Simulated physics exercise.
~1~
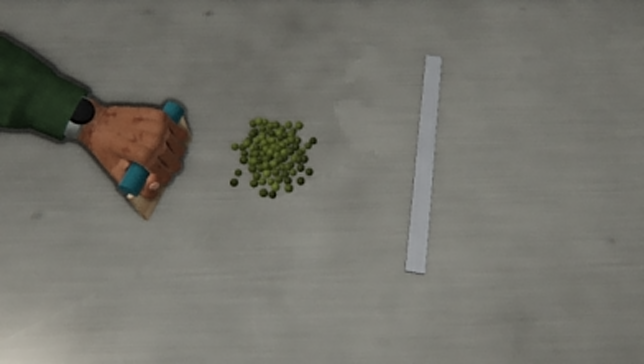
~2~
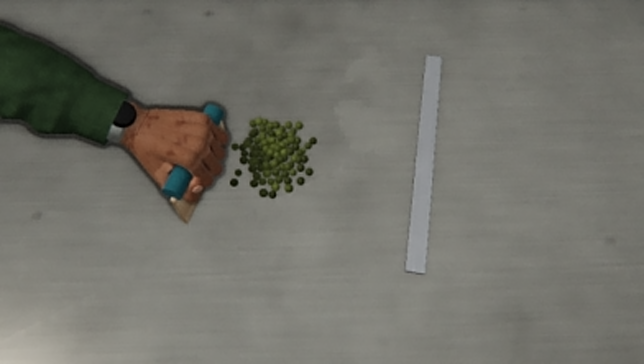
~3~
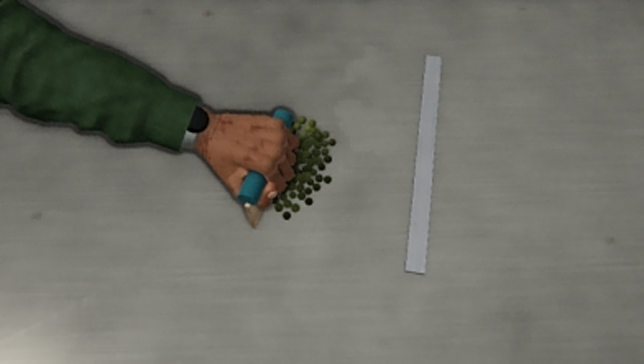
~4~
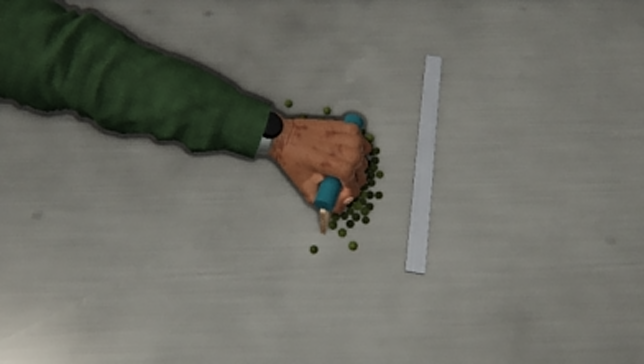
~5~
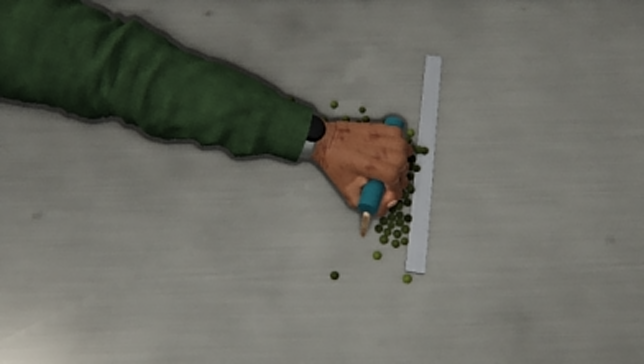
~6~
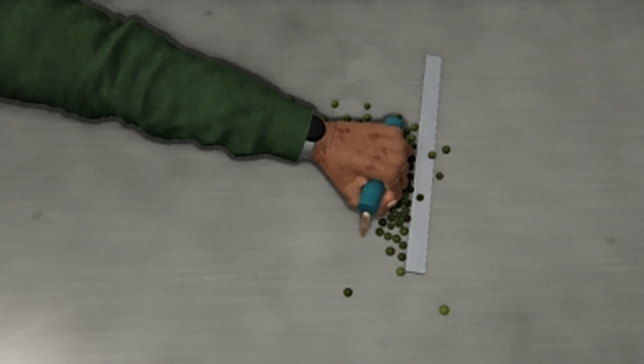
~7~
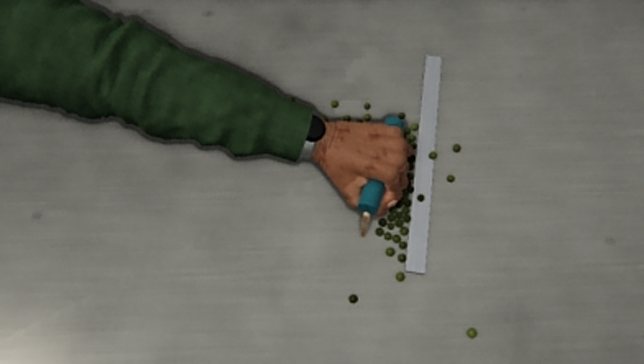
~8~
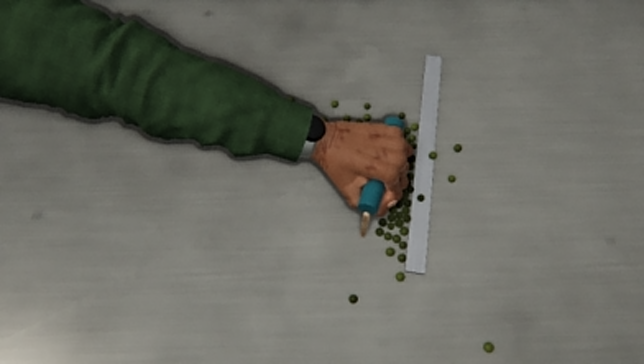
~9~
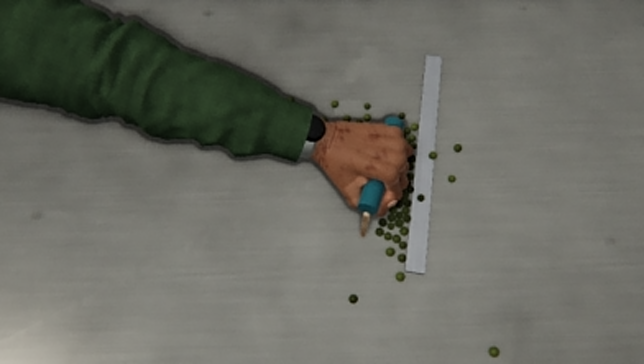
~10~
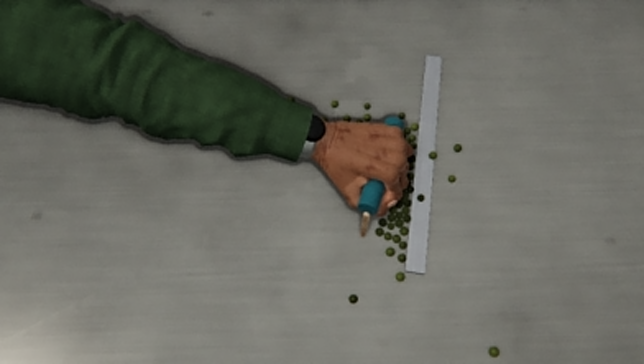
On a grey, faintly streaked surface seen from directly above, a hand in a dark green sleeve grips a scraper with teal ends at the left. A heap of small green olives sits near the middle, and a pale, narrow strip stands nearly upright to its right. The hand moves right, reaches the heap and pushes it along, the olives spreading around the blade. It stops just short of the strip, with most olives crowded against the near side. A few pass beyond the strip, and one rolls away to the lower right before everything settles, the hand still in place.
